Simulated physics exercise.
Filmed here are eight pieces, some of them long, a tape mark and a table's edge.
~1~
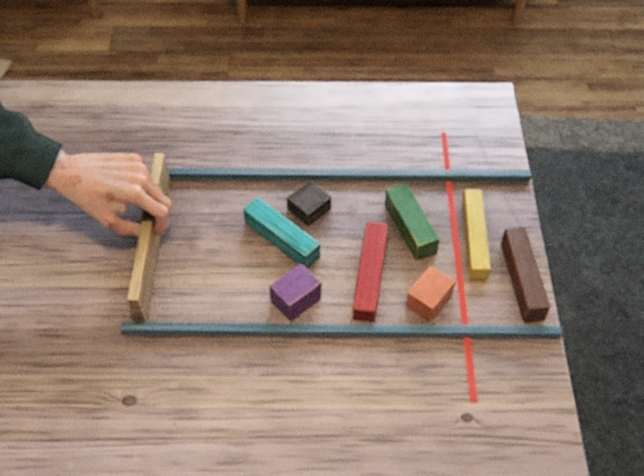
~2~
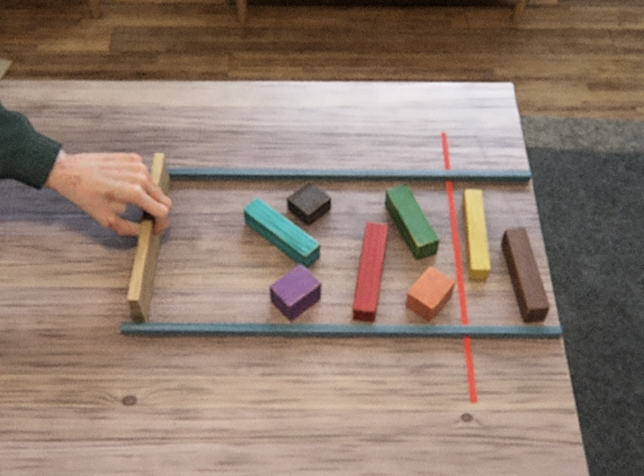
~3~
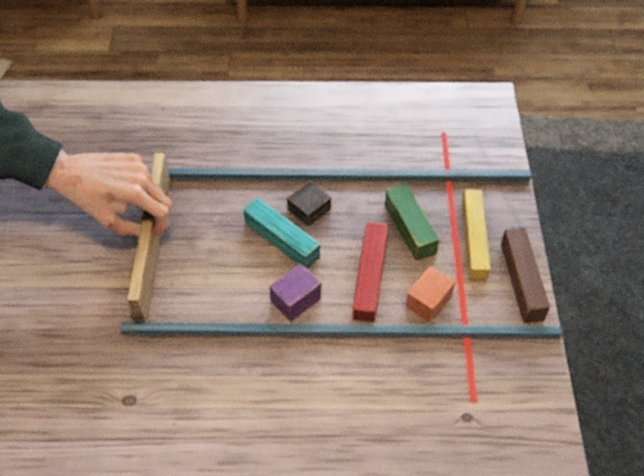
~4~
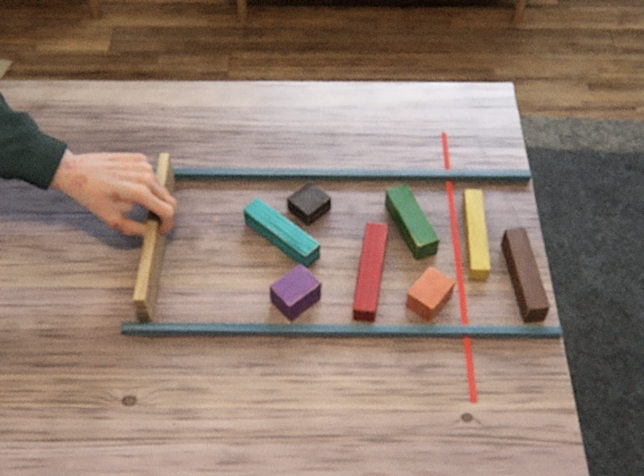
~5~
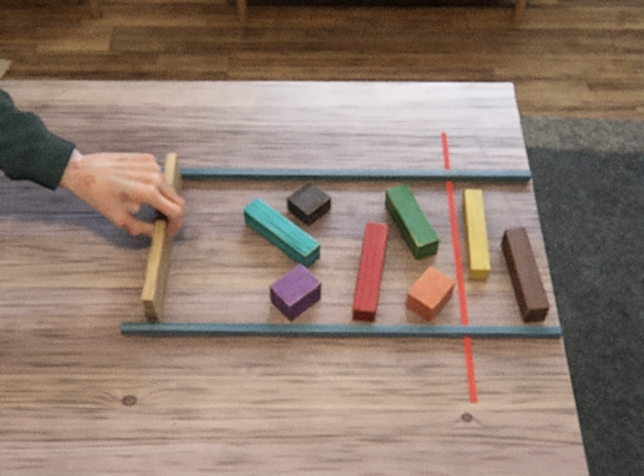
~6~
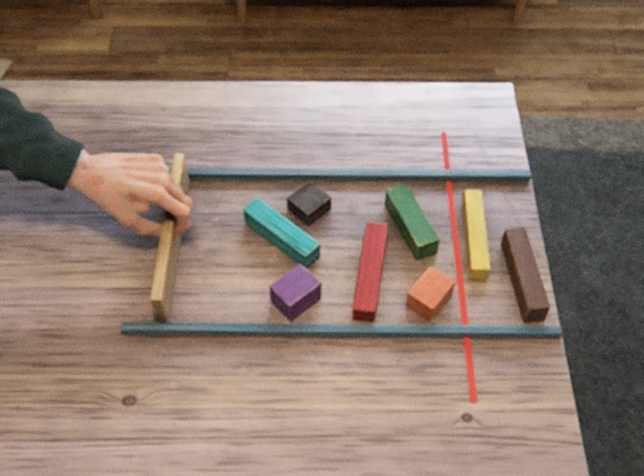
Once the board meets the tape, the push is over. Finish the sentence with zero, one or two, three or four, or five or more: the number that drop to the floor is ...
The number that drop to the floor is one or two.
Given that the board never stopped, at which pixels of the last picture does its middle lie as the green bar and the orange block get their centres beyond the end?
The middle is at (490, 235) when it's the green bar, and at (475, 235) when it's the orange block.
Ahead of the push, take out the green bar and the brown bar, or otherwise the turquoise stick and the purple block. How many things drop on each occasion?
I'd say 0 the first time and 0 the second time.
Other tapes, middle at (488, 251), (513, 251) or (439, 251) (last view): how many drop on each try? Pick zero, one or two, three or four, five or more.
So, tape by tape, it's 3 or 4, then five or over, then not one.
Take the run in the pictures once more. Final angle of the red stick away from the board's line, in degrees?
Angle: Close to 10 degrees.
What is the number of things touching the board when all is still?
Well, it touches 3.
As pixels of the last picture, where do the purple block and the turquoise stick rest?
I'd say approximately (480, 294) and then (468, 240).
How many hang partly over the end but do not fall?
1 is the number.
Soon after, none off yet; brown bar at rest near (524, 274); yellow bar at rest near (476, 233); orange block at rest near (430, 294).
At rest, the number that fall off is one or two; fallen, brown bar.
